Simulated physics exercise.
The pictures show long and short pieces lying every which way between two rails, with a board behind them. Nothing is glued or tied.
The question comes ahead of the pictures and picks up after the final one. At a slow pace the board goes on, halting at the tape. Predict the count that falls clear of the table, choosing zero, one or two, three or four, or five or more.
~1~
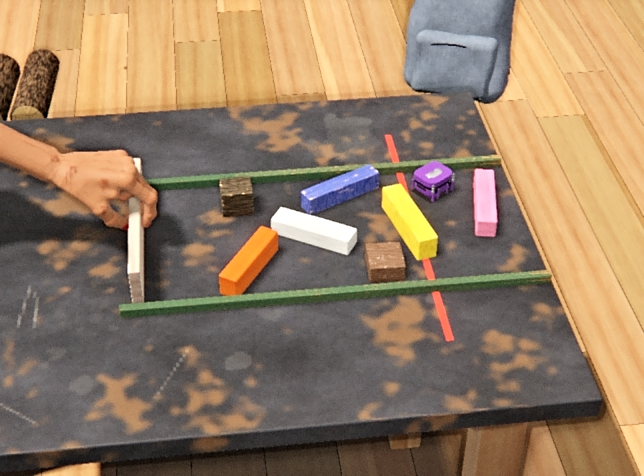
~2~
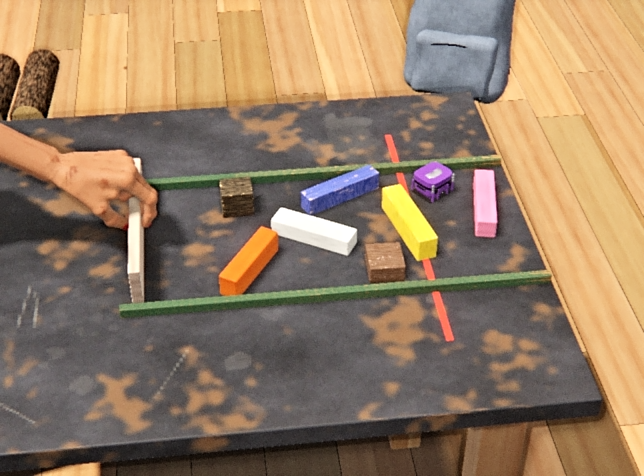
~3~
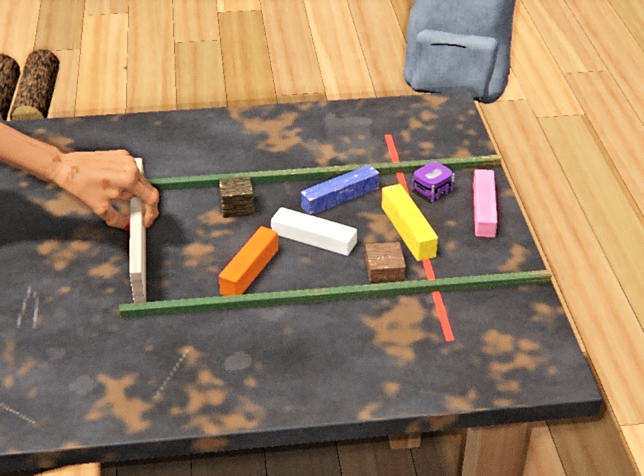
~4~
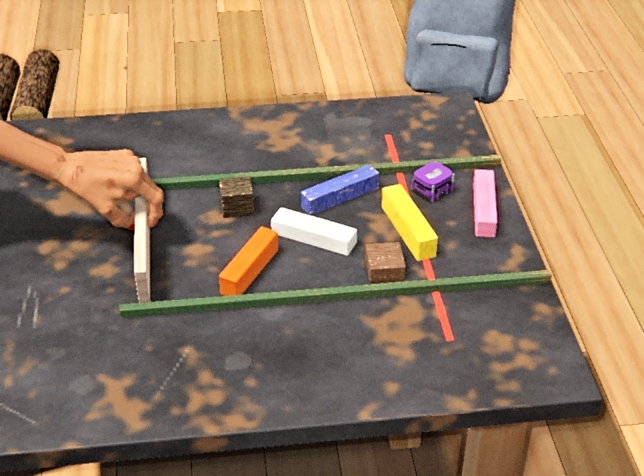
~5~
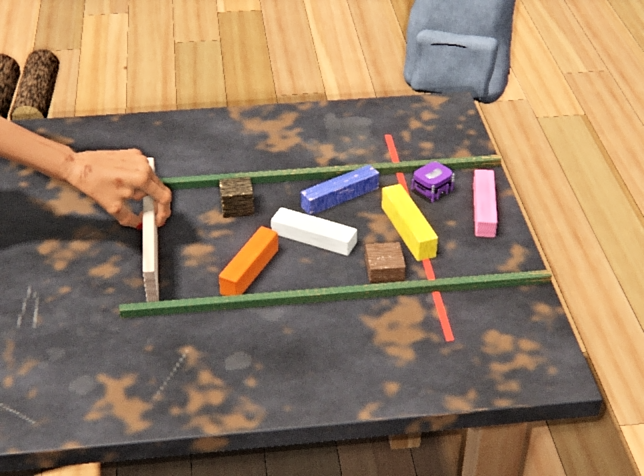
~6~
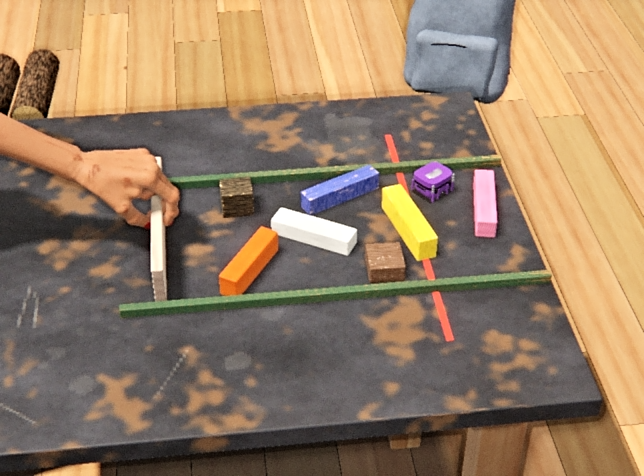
I predict the tally of drops will be nothing.
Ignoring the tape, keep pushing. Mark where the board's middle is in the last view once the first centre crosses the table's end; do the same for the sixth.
Roughly (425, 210) for the earlier crossing, roughly (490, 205) for the later one.
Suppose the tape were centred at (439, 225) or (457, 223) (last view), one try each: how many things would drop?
In the first try the count is 1, and in the second it is 1.
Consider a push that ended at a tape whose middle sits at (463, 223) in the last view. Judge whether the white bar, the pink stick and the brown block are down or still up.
In this case the white bar does not drop; next, the pink stick drops; last, the brown block does not drop.
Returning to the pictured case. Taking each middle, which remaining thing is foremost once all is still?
Pink stick.
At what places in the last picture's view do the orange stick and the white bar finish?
The orange stick comes to rest close to (434, 248), while the white bar rests close to (452, 223).
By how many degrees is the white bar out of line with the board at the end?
It comes to around 40 degrees.
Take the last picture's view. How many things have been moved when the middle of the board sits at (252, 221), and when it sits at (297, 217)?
I make it 2 at the first spot and 4 at the other.
A little later, none off yet; pink stick at rest near (485, 203); purple case at rest near (433, 182); yellow bar at rest near (409, 222).
When it is over, the number that fall off is zero.
